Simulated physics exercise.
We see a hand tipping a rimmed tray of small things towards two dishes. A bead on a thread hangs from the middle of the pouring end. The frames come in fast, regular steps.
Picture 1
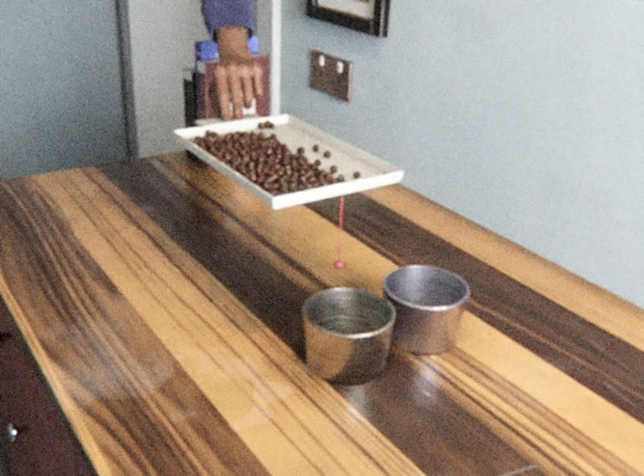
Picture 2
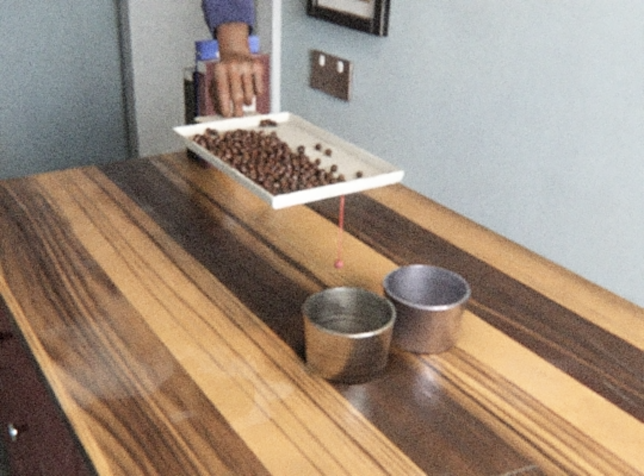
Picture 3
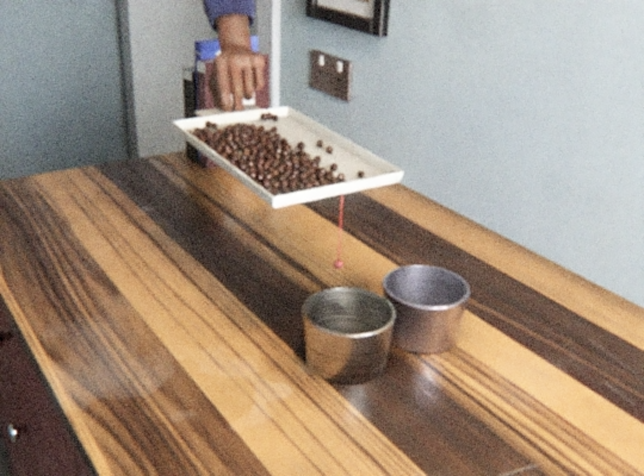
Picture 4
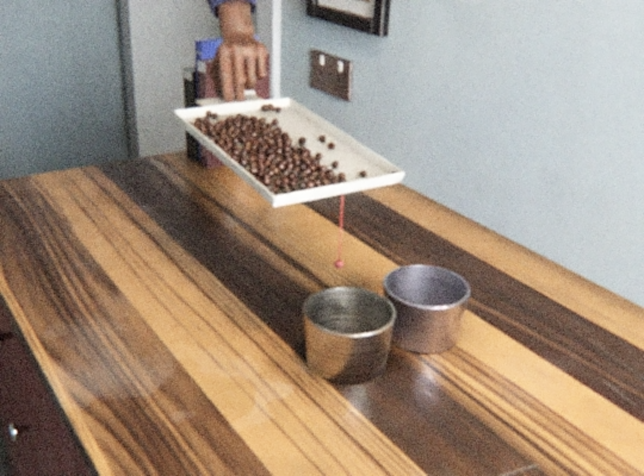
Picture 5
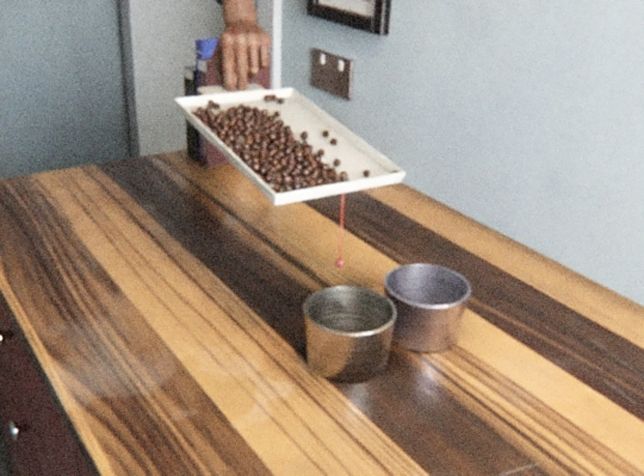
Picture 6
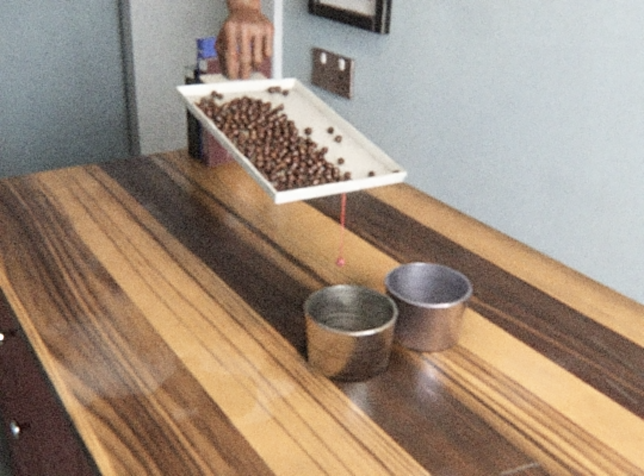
On a striped wooden counter, two metal dishes stand below a white rimmed tray of small brown balls, held at its far end by a hand. The hand slowly raises that far end, steepening the tray's slant, and by the close some of the balls are shifting towards the lower edge.
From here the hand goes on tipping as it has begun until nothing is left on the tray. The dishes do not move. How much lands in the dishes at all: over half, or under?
Caught overall: Over half.
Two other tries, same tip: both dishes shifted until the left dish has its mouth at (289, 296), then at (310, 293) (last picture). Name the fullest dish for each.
At the first place the dish on the right, at the second the right dish.
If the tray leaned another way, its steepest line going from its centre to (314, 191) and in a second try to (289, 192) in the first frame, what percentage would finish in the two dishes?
In turn 50 and 20 in a hundred.
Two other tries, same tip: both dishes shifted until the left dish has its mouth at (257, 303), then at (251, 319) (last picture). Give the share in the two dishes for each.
In turn 20 and 20 in a hundred.
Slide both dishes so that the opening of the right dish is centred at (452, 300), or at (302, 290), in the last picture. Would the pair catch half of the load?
First less than half, then under half.
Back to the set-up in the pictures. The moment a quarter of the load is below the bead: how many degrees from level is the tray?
Around 85° of tilt.
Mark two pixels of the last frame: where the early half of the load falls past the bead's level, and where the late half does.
Around (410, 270) and then (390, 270).
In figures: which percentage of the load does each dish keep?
About: Left dish 20, right dish 50 per cent.
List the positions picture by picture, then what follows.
The first frame shows corners of the pouring end (274, 197) and (401, 171), level; middle of the load (261, 160), chocolate balls; left dish (374, 352); right dish (452, 324); bead on its thread (338, 265).
The second frame shows corners of the pouring end (275, 197) and (401, 171), level; middle of the load (261, 159).
The third frame shows corners of the pouring end (275, 196) and (401, 171), tipped barely, lowest at the right corner; middle of the load (261, 155).
The fourth frame shows corners of the pouring end (275, 196) and (402, 172), tipped a little, lowest at the right corner; middle of the load (262, 150).
The fifth frame shows corners of the pouring end (277, 194) and (403, 172), tipped a little, lowest at the right corner; middle of the load (264, 144).
The sixth frame shows corners of the pouring end (278, 193) and (404, 172), tipped a little, lowest at the right corner; middle of the load (268, 140), roughly a third on the move; left dish (376, 350); right dish (454, 322).
Just after the last frame, tray tipped steeply; almost all on the tray; just a few outside both.
A moment on, tray tipped right over; roughly a quarter on the tray; about a tenth in the left dish; roughly a third in the right dish; about a tenth outside both; roughly a quarter in the air.
Further on, tray tipped past a quarter turn; roughly a quarter in the left dish; roughly half in the right dish; roughly a quarter outside both.
When it is over, tray tipped past a quarter turn; roughly a quarter in the left dish; roughly half in the right dish; roughly a quarter outside both.
